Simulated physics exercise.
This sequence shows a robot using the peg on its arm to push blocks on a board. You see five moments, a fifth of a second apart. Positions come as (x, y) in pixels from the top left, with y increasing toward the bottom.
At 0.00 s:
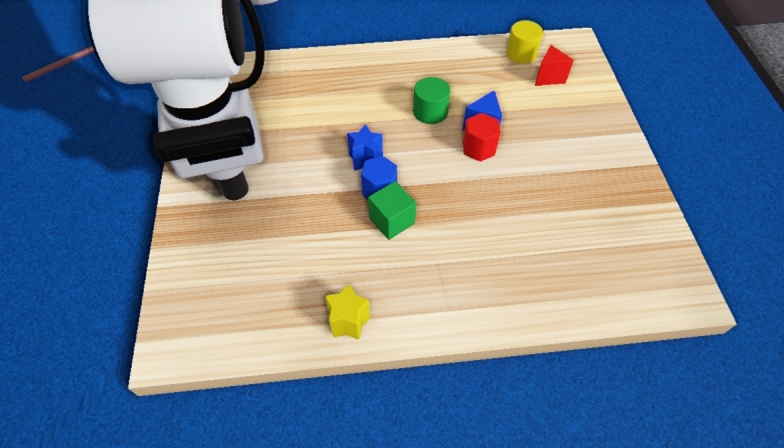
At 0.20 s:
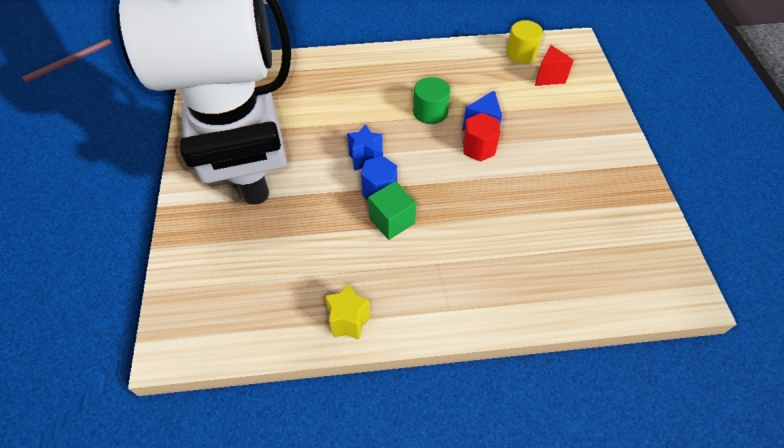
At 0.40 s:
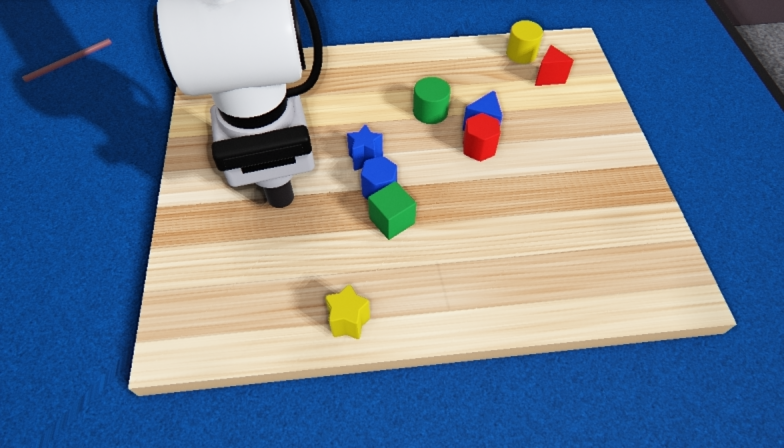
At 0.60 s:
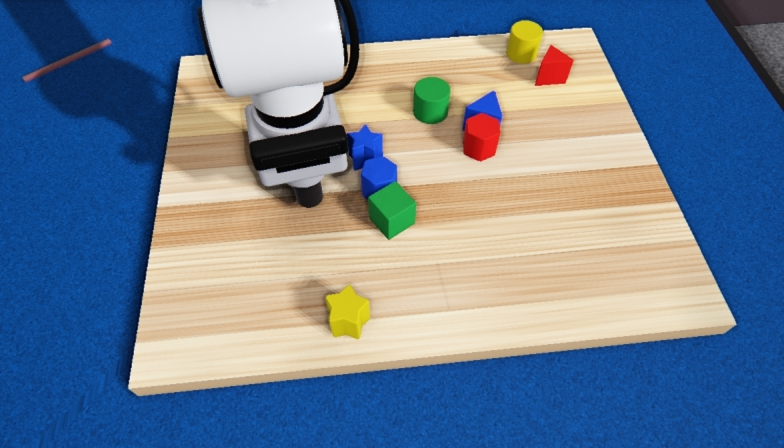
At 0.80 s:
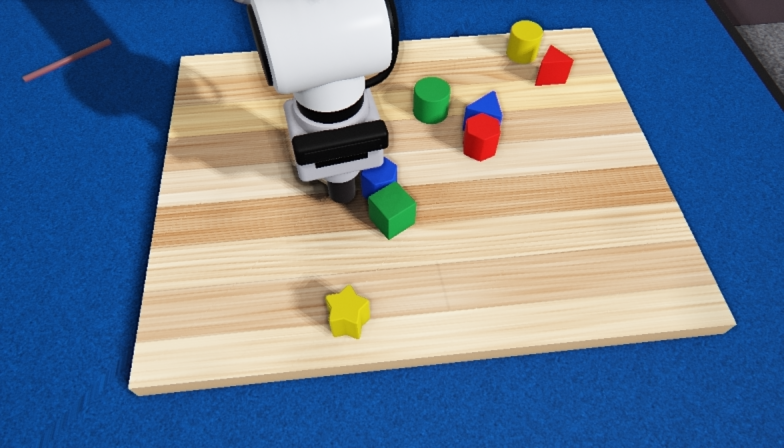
At the start, a white robot arm with a dark peg is over the left side of a wooden board scattered with red, green, blue and yellow blocks. The arm moves steadily right toward a blue star, blue hexagon and green cube, then covers the star from view while the visible blocks stay still.
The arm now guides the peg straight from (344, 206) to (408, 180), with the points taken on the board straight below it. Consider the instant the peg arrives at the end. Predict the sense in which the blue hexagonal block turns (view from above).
It rotates clockwise.
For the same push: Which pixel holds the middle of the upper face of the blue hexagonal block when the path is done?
Top centre: (438, 154).
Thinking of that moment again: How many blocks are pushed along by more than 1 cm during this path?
The number will come to 1.
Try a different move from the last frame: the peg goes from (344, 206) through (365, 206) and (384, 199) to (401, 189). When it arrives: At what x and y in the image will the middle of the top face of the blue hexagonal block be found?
Just about (419, 148).
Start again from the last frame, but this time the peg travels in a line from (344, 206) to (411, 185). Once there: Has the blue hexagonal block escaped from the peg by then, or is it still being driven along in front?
Before the peg.
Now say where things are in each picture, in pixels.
Peg tip (236, 190); block tops, blue hexagonal block (379, 170); green square block (392, 200), in the first frame.
Peg (256, 195); blocks unchanged, in the second frame.
Peg (281, 198); blocks unchanged, in the third frame.
Peg (310, 197); blocks unchanged, in the fourth frame.
Peg (342, 193); blue hexagonal block (379, 170); green square block (392, 200), in the fifth frame.
The first path, step by step. Halfway along, peg (376, 180); blue hexagonal block (405, 162).
At the end, peg (408, 167); blue hexagonal block (438, 154), turned 30° clockwise; green square block in place.
